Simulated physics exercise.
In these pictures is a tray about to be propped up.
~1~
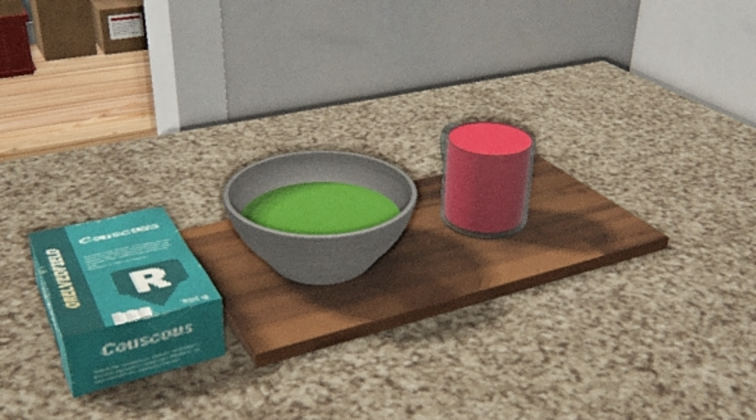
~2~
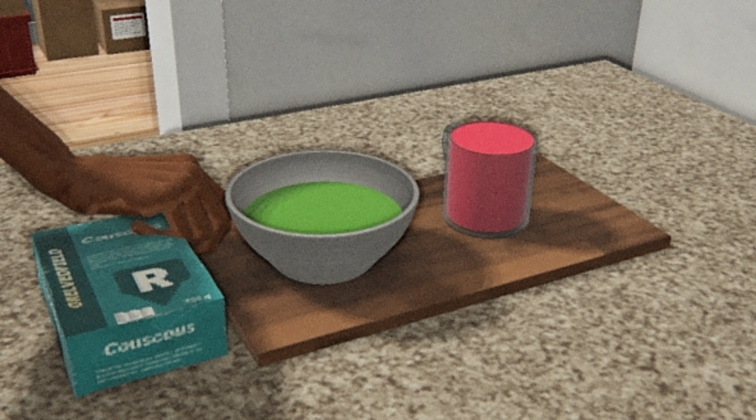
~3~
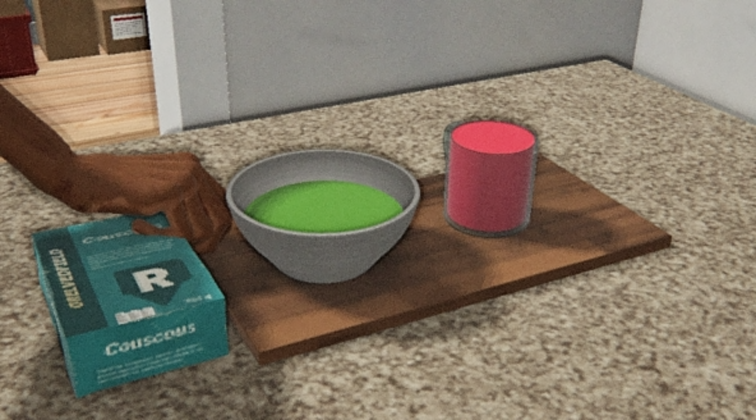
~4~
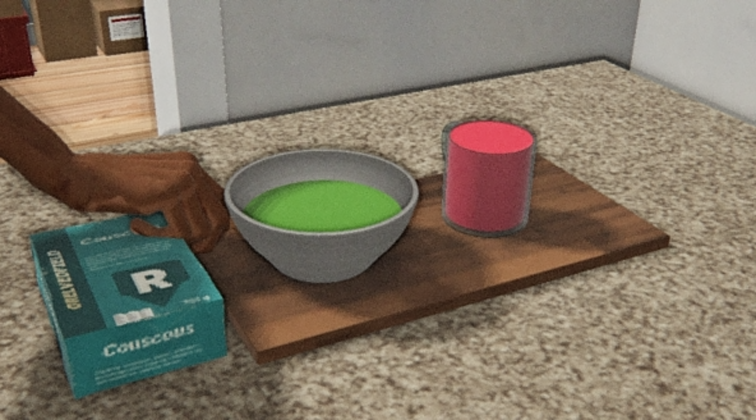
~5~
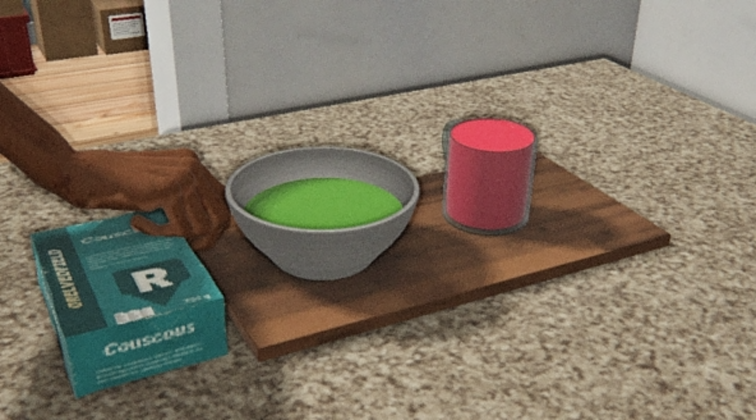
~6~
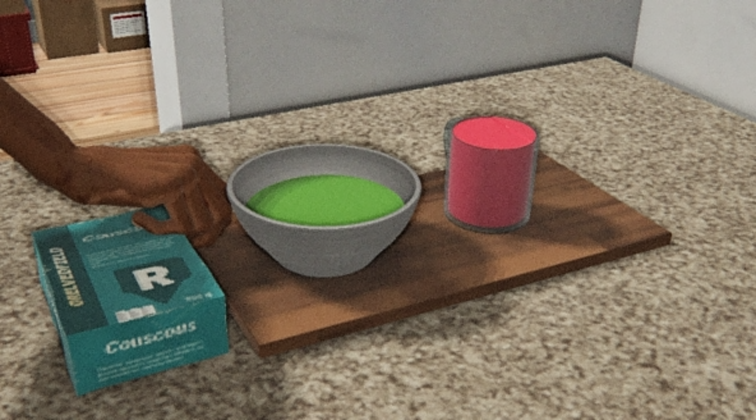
In this clip, a wooden board holding a grey bowl of green liquid and a glass of red liquid lies on a speckled counter beside a couscous box; a hand reaches in from the left, grips the board's end and raises it very slightly.
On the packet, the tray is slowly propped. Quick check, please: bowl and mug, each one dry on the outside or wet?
At the end, bowl: Never sloshes out; mug: Sloshes out.
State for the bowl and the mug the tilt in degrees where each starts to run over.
The first goes at around 25°, the second at around 4°.
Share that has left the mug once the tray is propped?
4 per cent.
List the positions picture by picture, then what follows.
The tray lies flat; bowl (321, 221) about half full; mug (487, 176) full to the brim; packet (149, 348), in the first picture.
A hand takes the end of the tray; bowl about half full, surface at (323, 217); mug full to the brim, surface at (492, 139), in the second picture.
The tray slopes by about 0°; bowl (324, 220) about half full; mug (489, 175) full to the brim, in the third picture.
The end is rising; bowl about half full, surface at (322, 216); mug full to the brim, surface at (491, 138); packet (150, 349), in the fourth picture.
The end has come up a little; bowl (324, 216) about half full; mug (489, 173) full to the brim, in the fifth picture.
Slope near 1°; bowl about half full, surface at (325, 211); mug full to the brim, surface at (494, 134); packet (153, 346), in the sixth picture.
A moment on, the tray slopes by about 5°; bowl, all is still inside; mug, a puddle lies under it.
Further on, the tray slopes by about 10°; bowl, all is still inside; mug, a puddle lies under it.
When it is over, the tray slopes by about 8°, resting on the packet; bowl, all is still inside; mug, a puddle lies under it.
